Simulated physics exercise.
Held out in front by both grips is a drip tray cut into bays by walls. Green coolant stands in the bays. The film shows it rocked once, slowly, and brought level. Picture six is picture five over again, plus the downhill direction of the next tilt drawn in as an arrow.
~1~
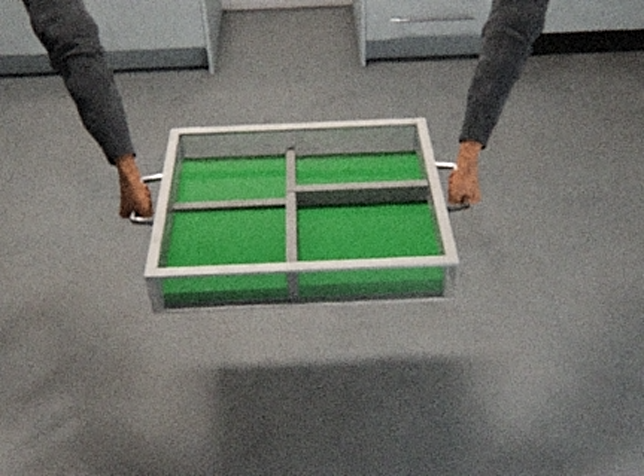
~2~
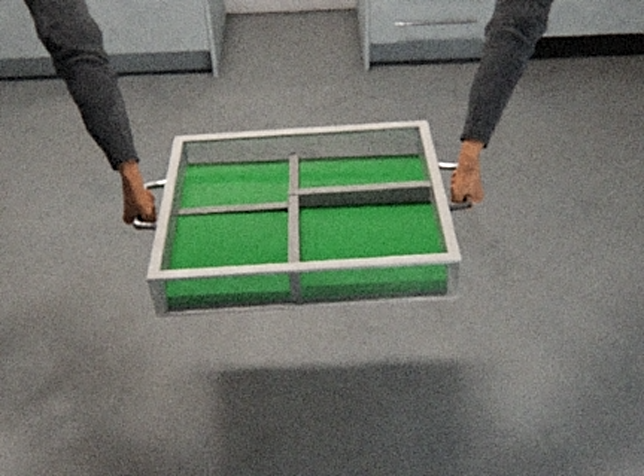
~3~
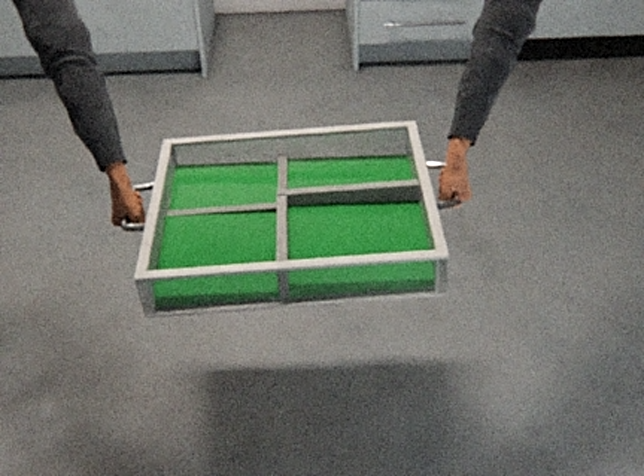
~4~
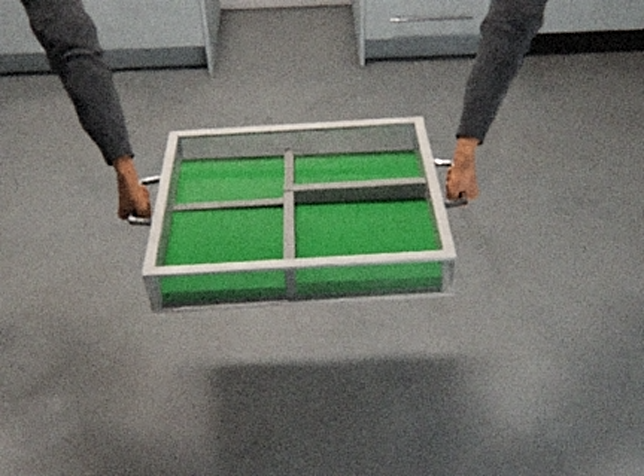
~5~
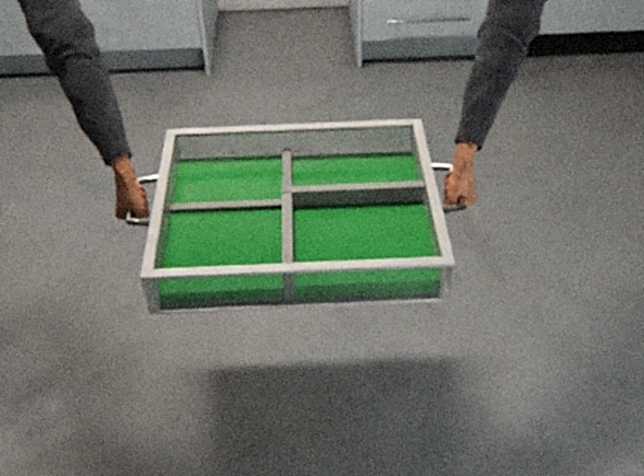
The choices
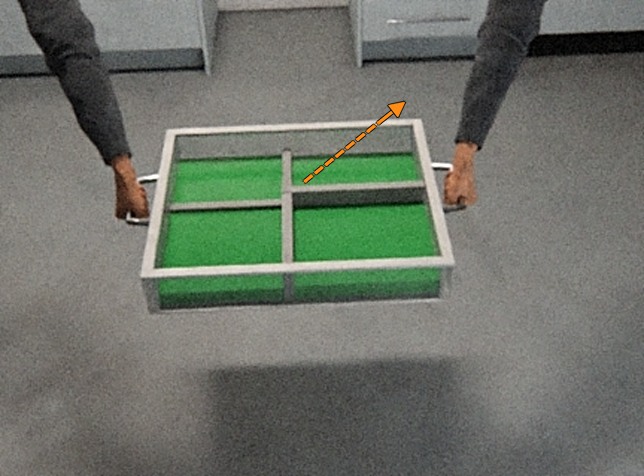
In a room with a grey floor, two hands slightly rock a divided tray of green liquid.
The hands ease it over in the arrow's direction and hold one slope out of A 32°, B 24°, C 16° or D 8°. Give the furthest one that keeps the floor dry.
It is D.
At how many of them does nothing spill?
One of the four.
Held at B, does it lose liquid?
Yes, it does.
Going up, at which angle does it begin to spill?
The answer is C.
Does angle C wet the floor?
Yes, it does.
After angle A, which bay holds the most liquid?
The back right bay.
The arrow ends at (400, 105).
For angle A, about 75 % goes over the rim.
For angle B, about 50 % goes over the rim.
For angle C, about 5 % goes over the rim.
For angle D, nothing spills; the front right bay holds the most.
